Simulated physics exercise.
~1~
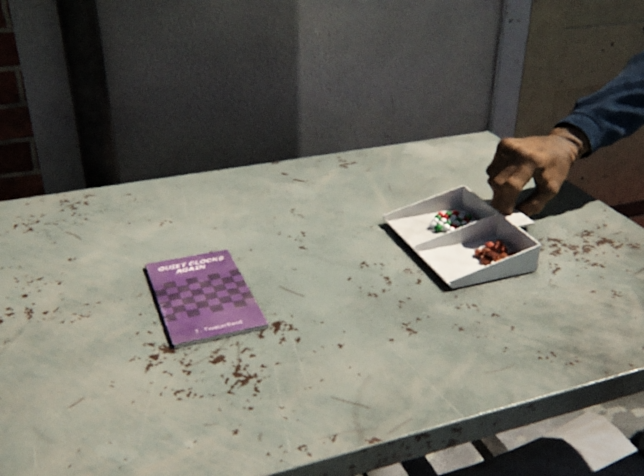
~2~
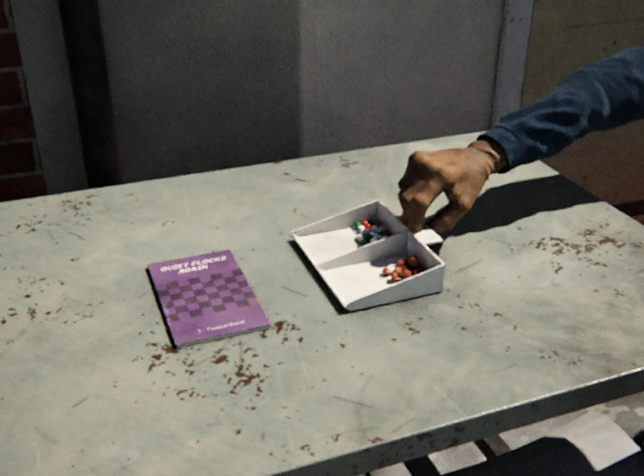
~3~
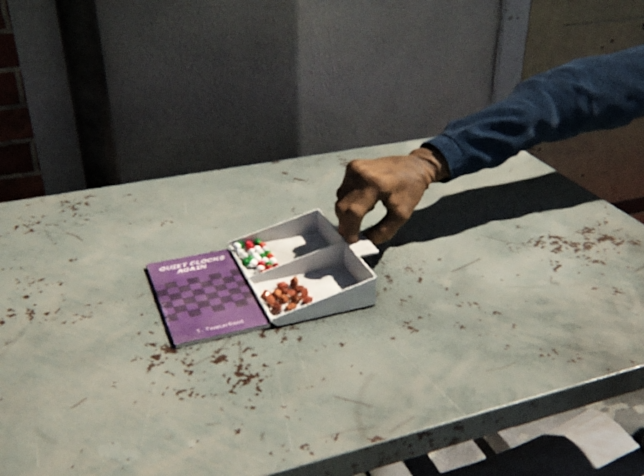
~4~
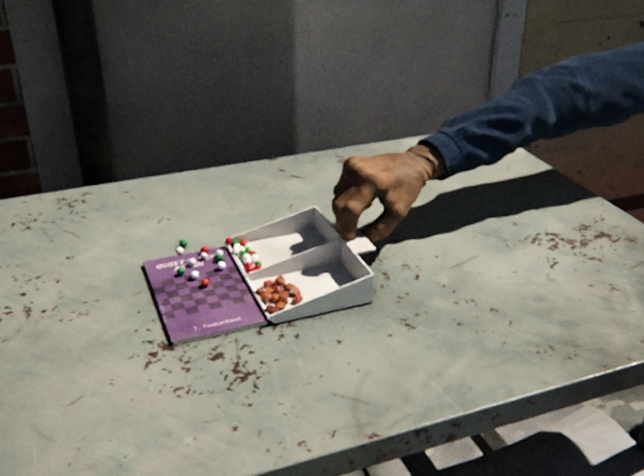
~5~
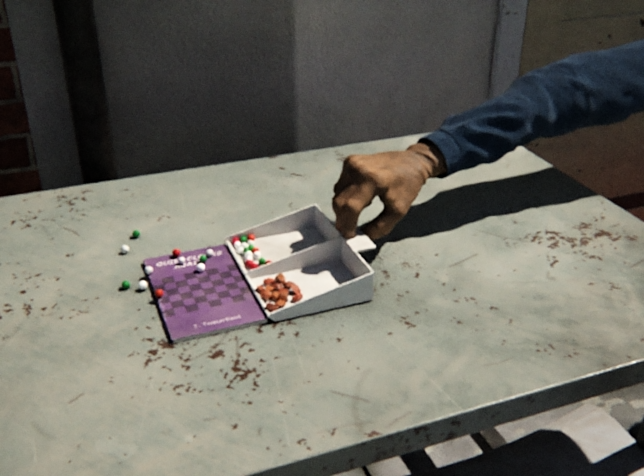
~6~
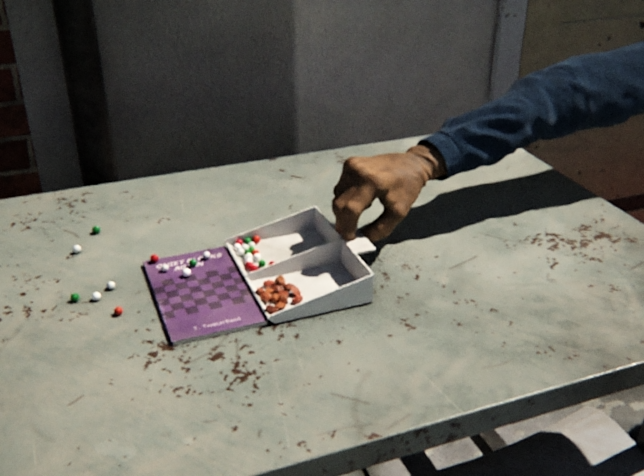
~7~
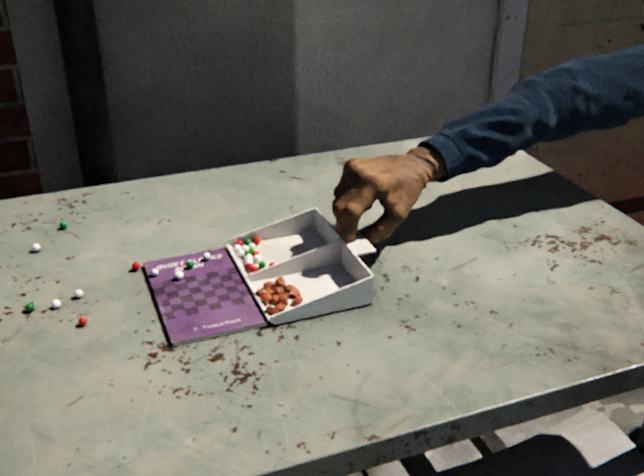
On a worn, pale green tabletop, a hand pushed a divided white tray left until it bumped a thin purple book, and some red, green and white beads from the far side spilled over it and rolled left, while the brown pieces stayed inside.
